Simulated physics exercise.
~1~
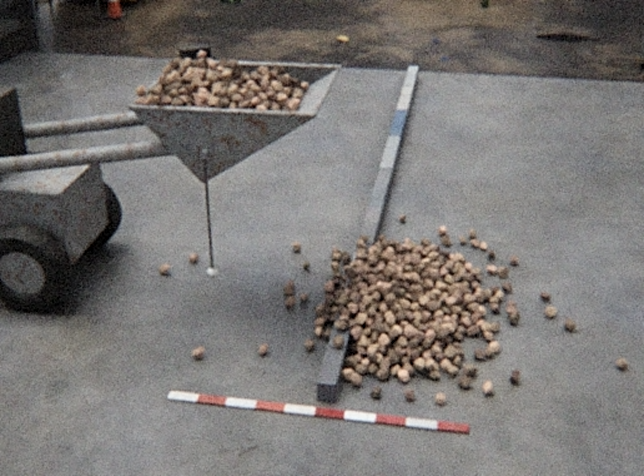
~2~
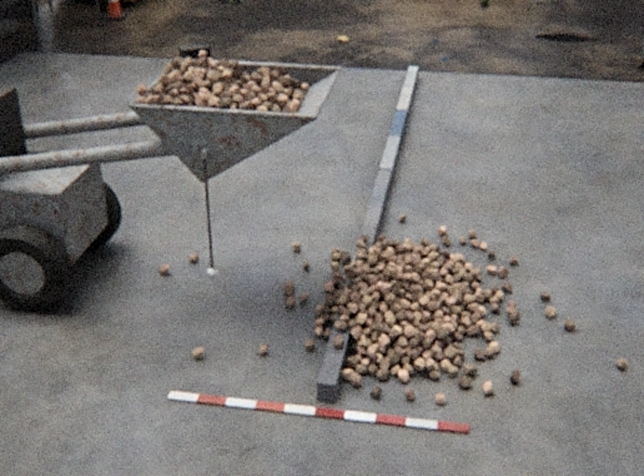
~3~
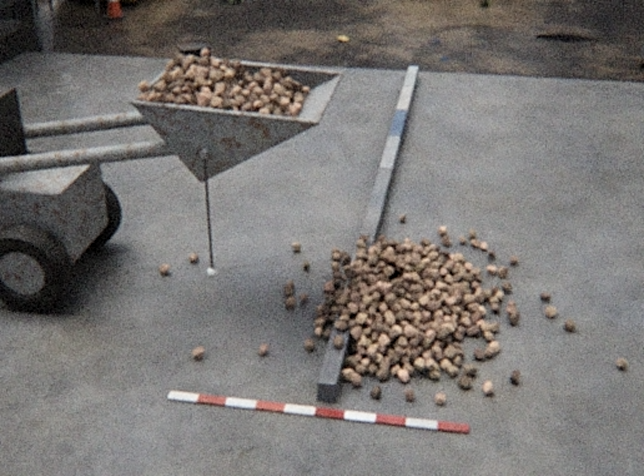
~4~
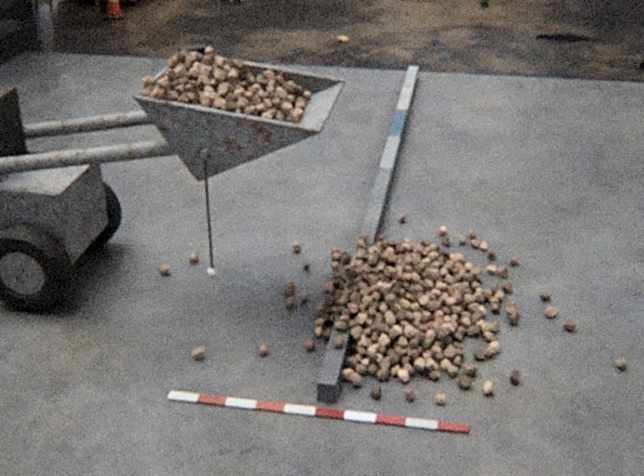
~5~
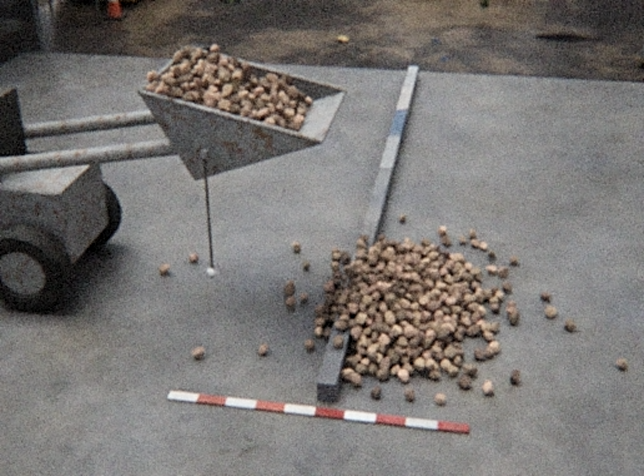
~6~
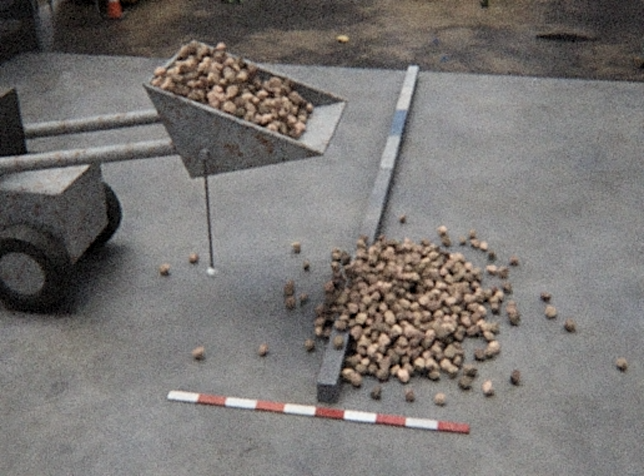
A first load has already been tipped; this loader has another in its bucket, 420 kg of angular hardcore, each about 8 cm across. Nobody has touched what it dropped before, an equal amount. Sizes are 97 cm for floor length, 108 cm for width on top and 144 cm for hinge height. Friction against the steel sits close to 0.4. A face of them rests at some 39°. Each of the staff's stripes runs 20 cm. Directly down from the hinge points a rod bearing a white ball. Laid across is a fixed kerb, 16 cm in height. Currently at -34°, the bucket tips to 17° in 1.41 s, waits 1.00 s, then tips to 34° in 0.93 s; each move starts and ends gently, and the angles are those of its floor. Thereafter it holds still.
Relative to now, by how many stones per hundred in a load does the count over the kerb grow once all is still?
It grows by roughly 31 per hundred.
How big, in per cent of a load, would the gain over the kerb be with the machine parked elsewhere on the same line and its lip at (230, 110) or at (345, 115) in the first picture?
0 % and 65 %.
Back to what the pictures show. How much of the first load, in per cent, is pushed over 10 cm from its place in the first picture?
Roughly 0 percent.
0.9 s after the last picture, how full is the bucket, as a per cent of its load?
About 95 per cent.
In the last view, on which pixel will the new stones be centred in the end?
Middle: Approx. (339, 281) px.
Then, 0.5 s after the last picture the floor is at 9°; in per cent of one load, 100 in the bucket, 11 on this side of the kerb, 89 over the kerb; the foremost stones are at (542, 319).
Then, 0.9 s after the last picture the floor is at 17°; in per cent of one load, 97 in the bucket, 14 on this side of the kerb, 89 over the kerb; the foremost stones are at (542, 319).
Then, 3.2 s after the last picture the floor is at 34°; in per cent of one load, 9 in the bucket, 78 on this side of the kerb, 114 over the kerb; the foremost stones are at (542, 319).
Then, 5.9 s after the last picture the floor is at 34°; in per cent of one load, 0 in the bucket, 80 on this side of the kerb, 120 over the kerb; the foremost stones are at (542, 319). Net gain over the kerb, 31.
